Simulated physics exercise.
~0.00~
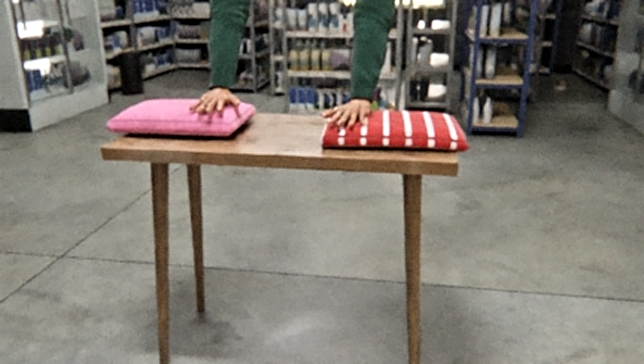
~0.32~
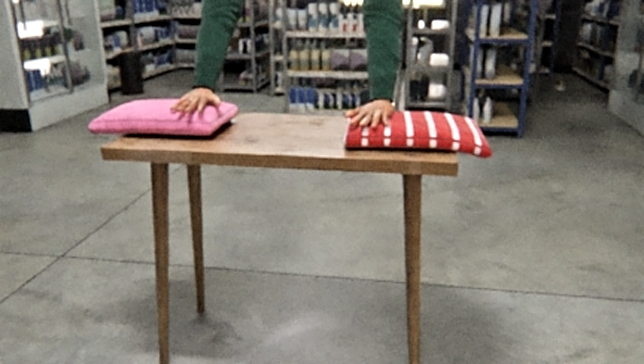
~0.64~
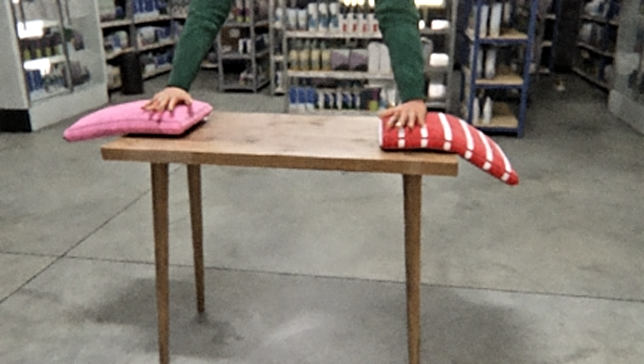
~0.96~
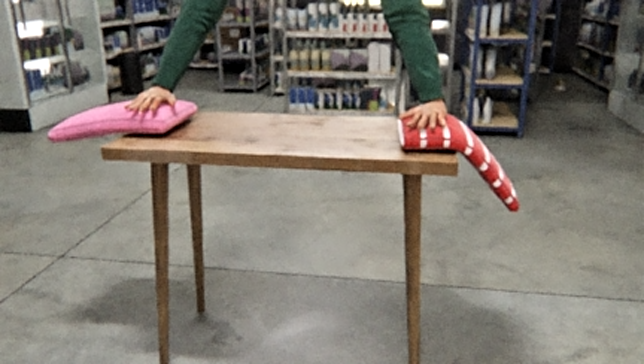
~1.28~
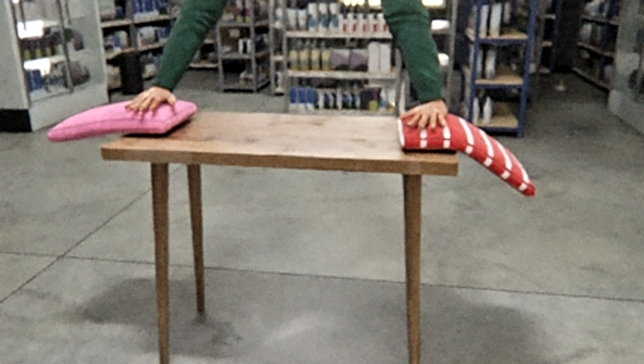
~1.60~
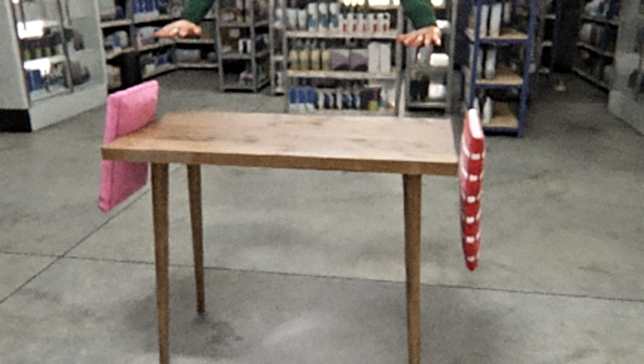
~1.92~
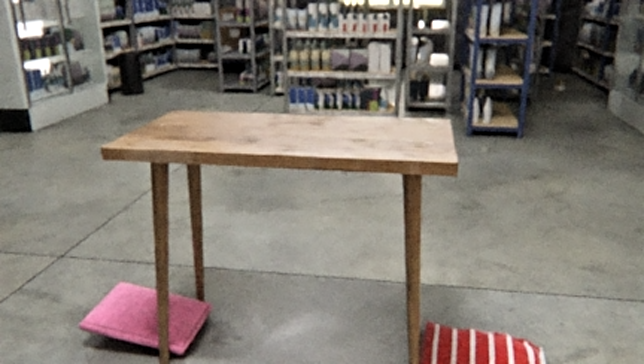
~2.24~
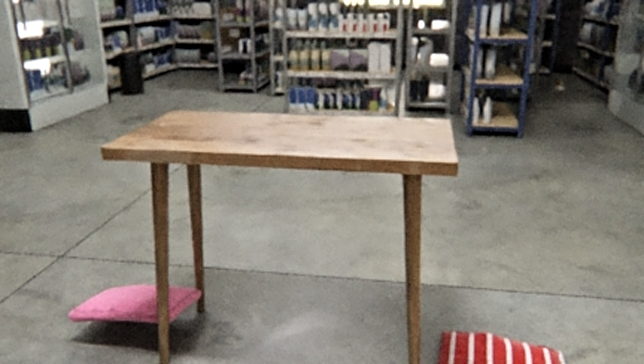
Hands sliding a pink cushion and a red striped one outward off opposite table ends, then letting go, both dropping to the floor.
